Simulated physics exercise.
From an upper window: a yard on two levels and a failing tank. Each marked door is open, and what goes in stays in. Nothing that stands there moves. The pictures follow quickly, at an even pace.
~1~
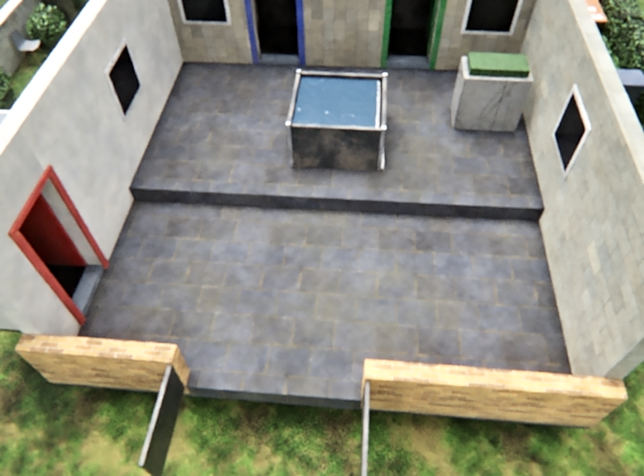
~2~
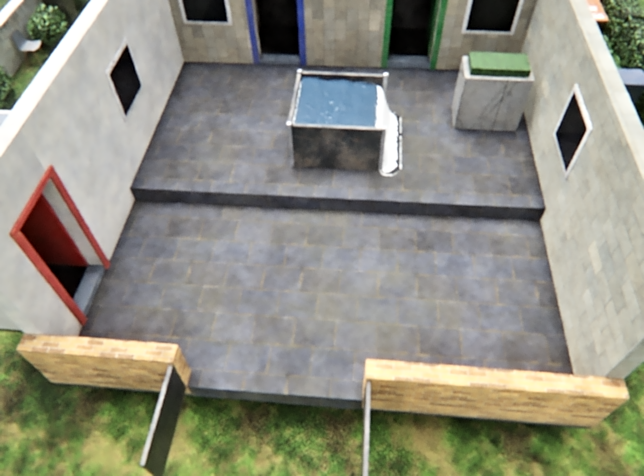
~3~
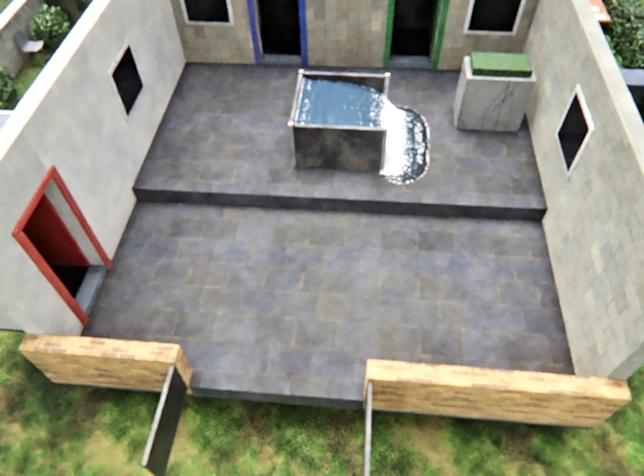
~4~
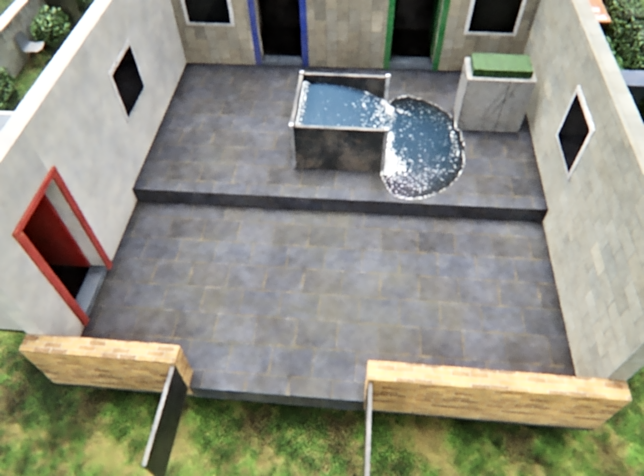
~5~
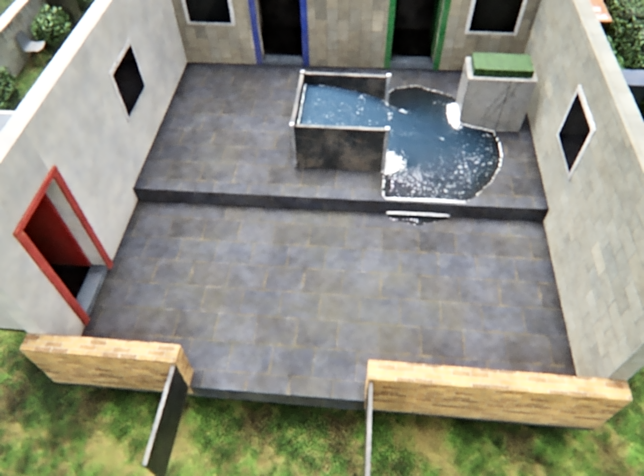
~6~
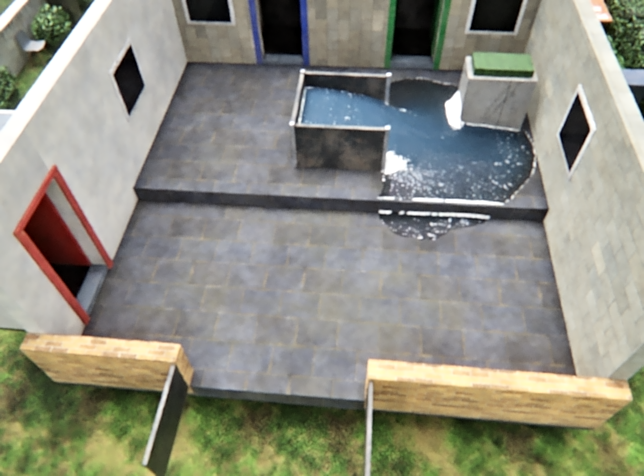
Water tank on a walled two-level yard pouring water from its right side, the pool spreading rightward and over the step edge.
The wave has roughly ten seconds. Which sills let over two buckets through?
The blue door admits no more than that; the green door admits no more than that; the red door admits no more than that.
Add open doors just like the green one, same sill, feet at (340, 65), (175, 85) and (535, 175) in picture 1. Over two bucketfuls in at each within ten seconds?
One after the other: Lets less in, lets less in, floods.
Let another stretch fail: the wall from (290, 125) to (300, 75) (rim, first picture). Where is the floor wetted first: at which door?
The red door.
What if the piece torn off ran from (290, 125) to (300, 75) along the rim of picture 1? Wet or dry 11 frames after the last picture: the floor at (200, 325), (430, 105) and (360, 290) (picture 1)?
One after the other: Not flooded, no water, no water.
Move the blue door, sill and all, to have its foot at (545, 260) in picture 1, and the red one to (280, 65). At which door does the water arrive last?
Last comes the door marked red.
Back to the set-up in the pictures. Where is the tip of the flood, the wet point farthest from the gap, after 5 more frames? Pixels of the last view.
At about (557, 285).
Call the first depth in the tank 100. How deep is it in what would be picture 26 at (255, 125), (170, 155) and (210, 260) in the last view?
In that order: 0, 0 and 0 per cent.
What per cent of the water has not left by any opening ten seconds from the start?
About 92 per cent.
A moment on, water covers 20 % of the floor; the blue door not reached, the green door wet at the sill, nothing in, the red door not reached.
Next, water covers 30 % of the floor; the blue door not reached, the green door under two buckets in, the red door not reached.
Then, water covers 40 % of the floor; the blue door wet at the sill, nothing in, the green door under two buckets in, the red door not reached.
Later, water covers 80 % of the floor; the blue door wet at the sill, nothing in, the green door under two buckets in, the red door wet at the sill, nothing in.
In the end, water covers 75 % of the floor; the blue door wet at the sill, nothing in, the green door under two buckets in, the red door wet at the sill, nothing in.
